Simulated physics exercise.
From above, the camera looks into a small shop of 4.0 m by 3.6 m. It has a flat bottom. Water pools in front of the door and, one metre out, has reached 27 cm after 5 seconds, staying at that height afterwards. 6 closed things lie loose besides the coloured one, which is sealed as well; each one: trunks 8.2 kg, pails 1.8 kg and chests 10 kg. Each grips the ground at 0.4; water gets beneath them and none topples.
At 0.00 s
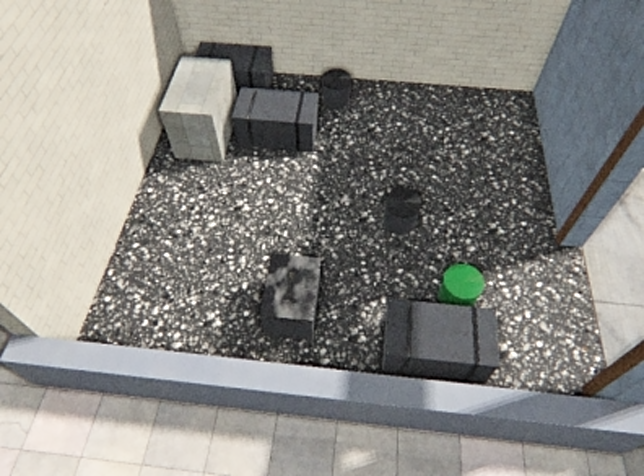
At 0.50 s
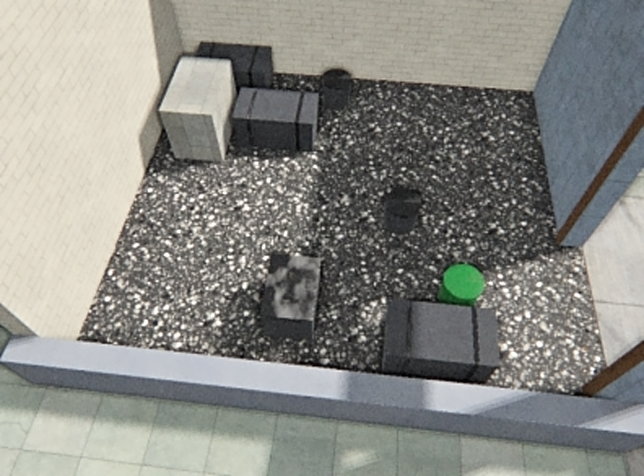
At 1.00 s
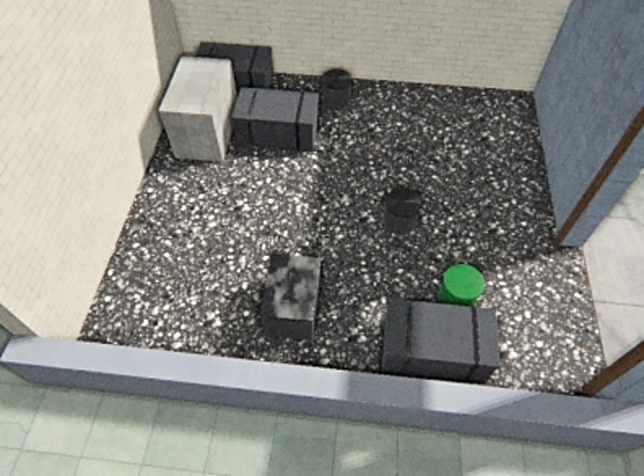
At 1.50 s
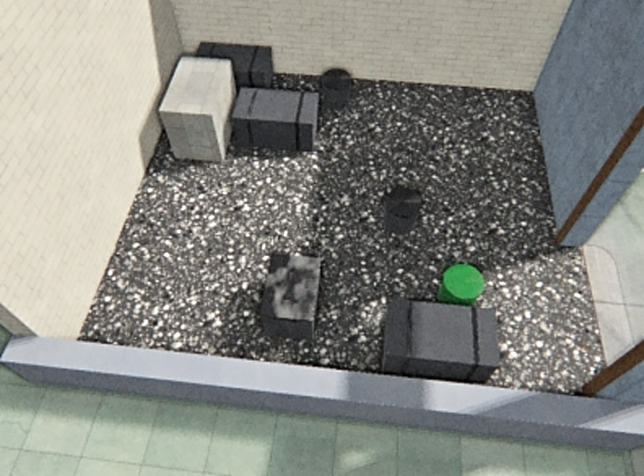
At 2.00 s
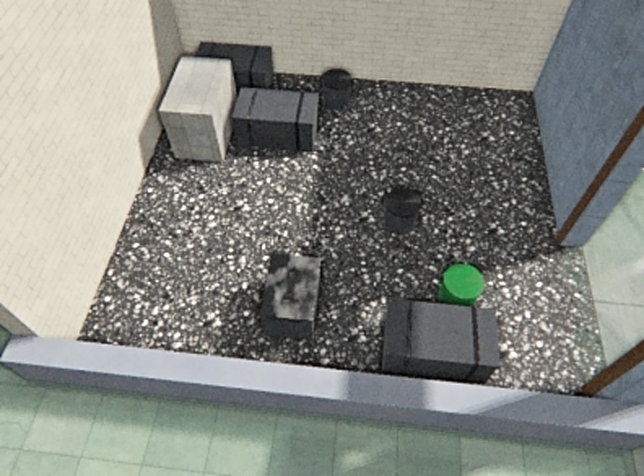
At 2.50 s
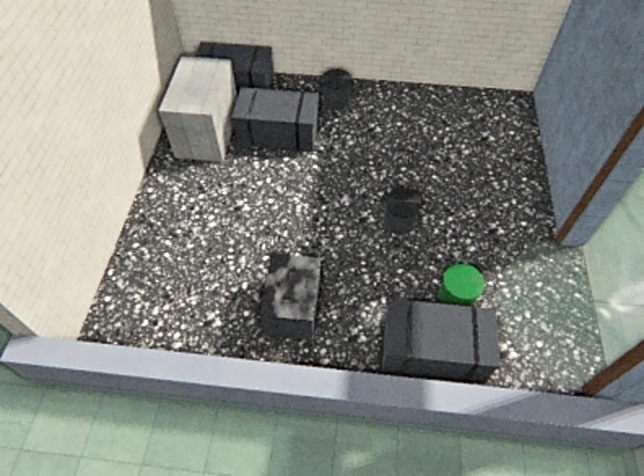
In a small shop, greenish water spreads outside and creeps in while everything inside stays still.
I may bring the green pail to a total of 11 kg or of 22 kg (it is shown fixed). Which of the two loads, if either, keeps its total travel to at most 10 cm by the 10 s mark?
Neither.
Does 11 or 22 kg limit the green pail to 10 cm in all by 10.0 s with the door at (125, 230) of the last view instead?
Result: The heavier mass is required.
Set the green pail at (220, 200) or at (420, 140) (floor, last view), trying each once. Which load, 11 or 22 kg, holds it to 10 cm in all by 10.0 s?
In that order: It takes the larger; the smaller is enough.
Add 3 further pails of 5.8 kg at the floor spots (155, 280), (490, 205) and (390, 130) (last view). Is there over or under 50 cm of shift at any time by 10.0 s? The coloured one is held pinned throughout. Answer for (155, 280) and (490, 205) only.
Result, in order - exceeds it; falls shy.
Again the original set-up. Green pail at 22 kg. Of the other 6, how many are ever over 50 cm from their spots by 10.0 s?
The number is 5.
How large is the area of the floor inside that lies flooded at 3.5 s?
I'd estimate close to 2.5 m2.
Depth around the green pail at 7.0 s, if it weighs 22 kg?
Depth: Approx. 8 cm.
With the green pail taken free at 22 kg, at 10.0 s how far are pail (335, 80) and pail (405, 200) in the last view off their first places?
One is off by 50 cm, the other by 150 cm, in the order asked.
After 3.5 s the green pail would be 4 cm from its start with 11 kg and 0 cm from its start with 22 kg; 6 cm of water round it then.
After 4.5 s the green pail would be 32 cm from its start with 11 kg and 0 cm from its start with 22 kg; 8 cm of water round it then.
After 7.0 s the green pail would be 163 cm from its start with 11 kg and 40 cm from its start with 22 kg; 8 cm of water round it then.
After 10.0 s the green pail would be 214 cm from its start with 11 kg and 67 cm from its start with 22 kg; 11 cm of water round it then.
